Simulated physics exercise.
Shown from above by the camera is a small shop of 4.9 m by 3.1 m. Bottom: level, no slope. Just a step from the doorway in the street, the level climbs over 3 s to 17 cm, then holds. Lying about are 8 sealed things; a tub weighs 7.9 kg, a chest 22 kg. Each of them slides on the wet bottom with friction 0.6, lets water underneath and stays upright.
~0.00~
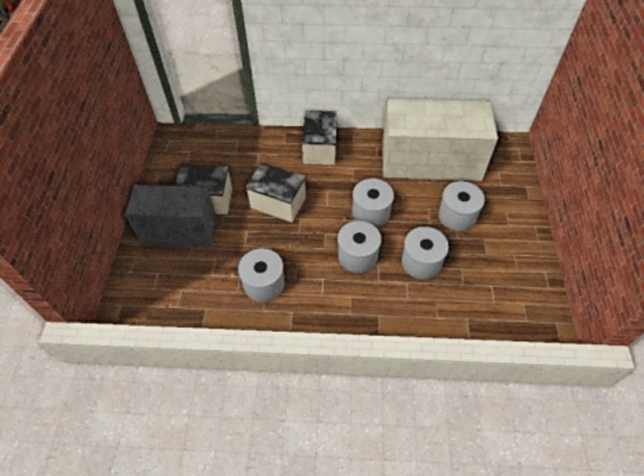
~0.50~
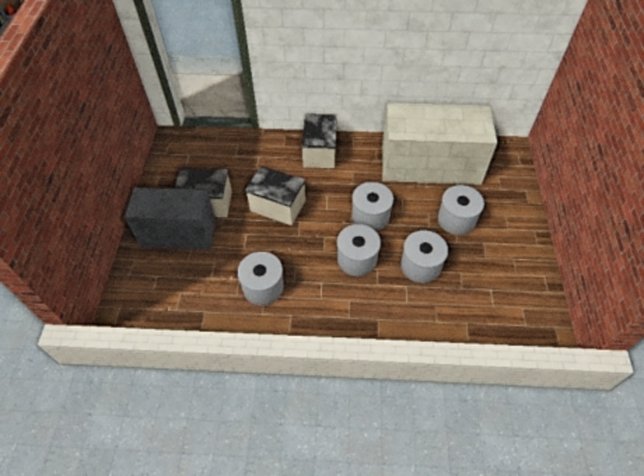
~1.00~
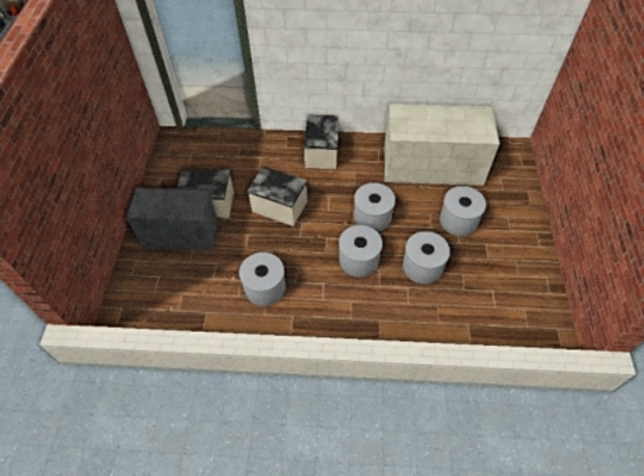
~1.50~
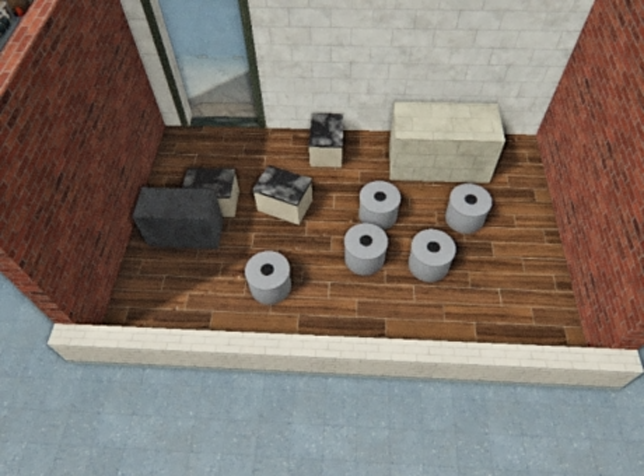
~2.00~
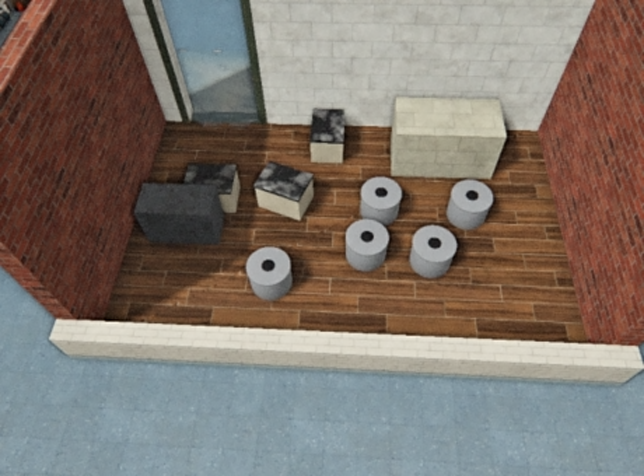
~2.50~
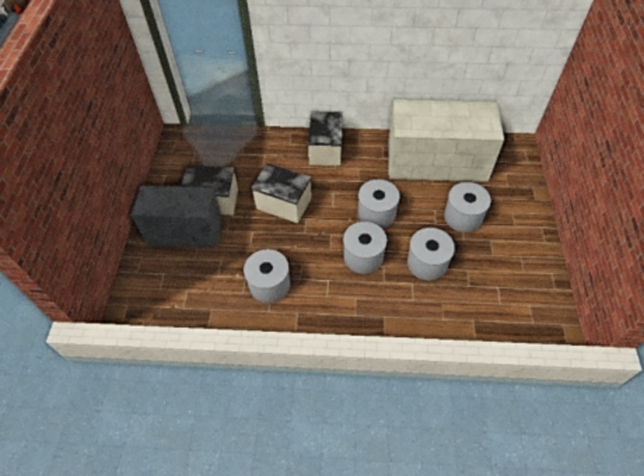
Water spread over the pale paving outside a small brick-walled shop, turning it blue, then a little crept in through the doorway at the back left, while the grey cylinders and boxes inside stayed put.
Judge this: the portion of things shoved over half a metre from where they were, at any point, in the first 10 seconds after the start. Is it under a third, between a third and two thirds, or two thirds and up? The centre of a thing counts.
It stays in the lowest third.
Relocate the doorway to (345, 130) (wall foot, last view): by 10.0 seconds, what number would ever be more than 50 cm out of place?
Then 2 of them would.
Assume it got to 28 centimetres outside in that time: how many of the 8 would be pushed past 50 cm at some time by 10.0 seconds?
6.
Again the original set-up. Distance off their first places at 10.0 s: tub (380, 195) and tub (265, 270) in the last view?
Respectively 5 and 30 cm.
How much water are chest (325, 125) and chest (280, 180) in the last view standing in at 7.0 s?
Some 4 cm at the first, some 4 cm at the second.
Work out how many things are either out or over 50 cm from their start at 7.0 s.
Tally: 0.
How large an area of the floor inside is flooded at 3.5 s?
2.5 m2.
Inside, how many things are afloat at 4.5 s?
0 of them.
After 3.5 s 0 of 8 are over 50 cm from their spots; 0 afloat.
After 4.5 s 0 of 8 are over 50 cm from their spots; 0 afloat.
After 7.0 s 0 of 8 are over 50 cm from their spots; 1 afloat.
After 10.0 s 0 of 8 are over 50 cm from their spots, and 0 have been at some point; 1 afloat.
